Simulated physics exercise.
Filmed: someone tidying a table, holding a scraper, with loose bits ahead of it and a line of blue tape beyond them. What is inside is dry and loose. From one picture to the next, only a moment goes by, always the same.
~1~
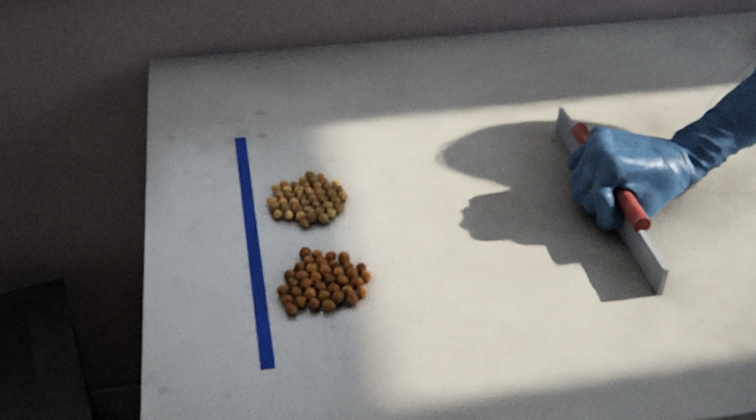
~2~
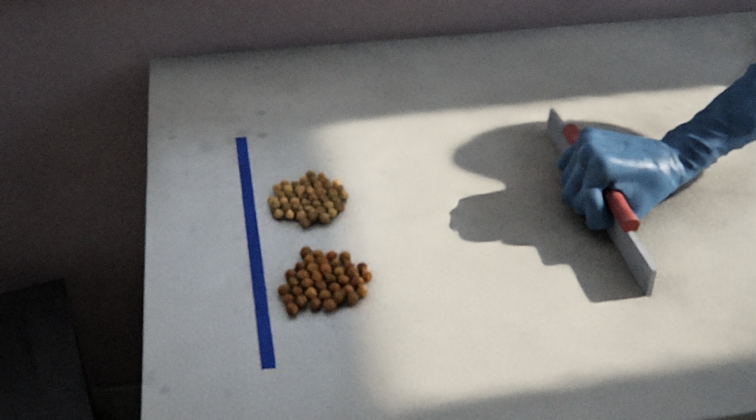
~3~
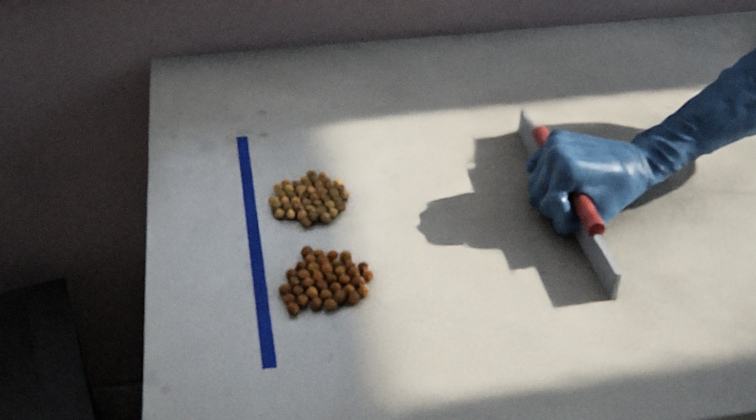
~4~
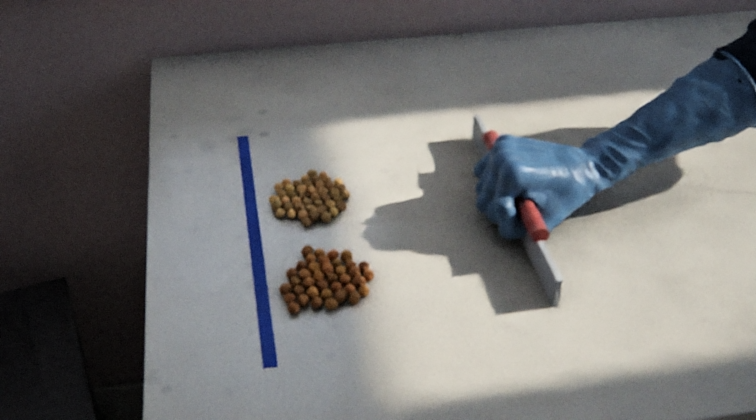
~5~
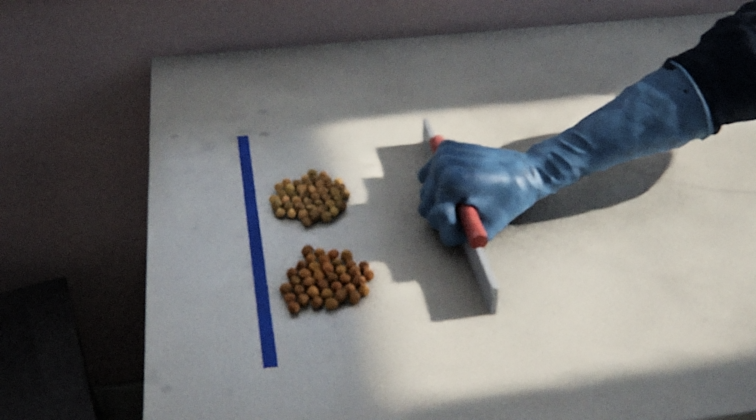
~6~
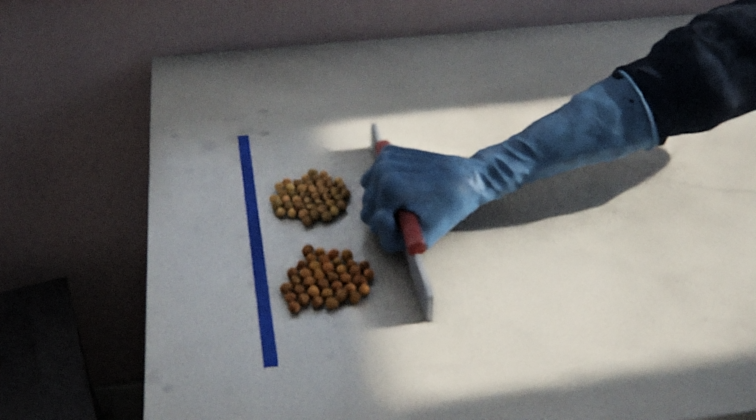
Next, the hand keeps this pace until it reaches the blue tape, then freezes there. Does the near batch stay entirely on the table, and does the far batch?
Near batch - no; far batch - no.
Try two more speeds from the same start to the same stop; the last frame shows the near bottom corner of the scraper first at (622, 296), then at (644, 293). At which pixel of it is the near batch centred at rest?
Lab note: Final centre roughly (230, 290) at the first pace, roughly (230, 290) at the second.
Then, 0.09 s past the last view, scraper still moving, near (307, 208); near batch all on the table, its front near (238, 257); far batch all on the table, its front near (217, 181).
Then, 0.20 s past the last view, scraper stopped at the blue tape; near batch all on the table, its front near (120, 243); far batch all on the table, its front near (89, 180).
Then, 0.48 s past the last view, scraper stopped at the blue tape; near batch all over the edge; far batch all over the edge.
Finally, scraper stopped at the blue tape; near batch all over the edge; far batch all over the edge.
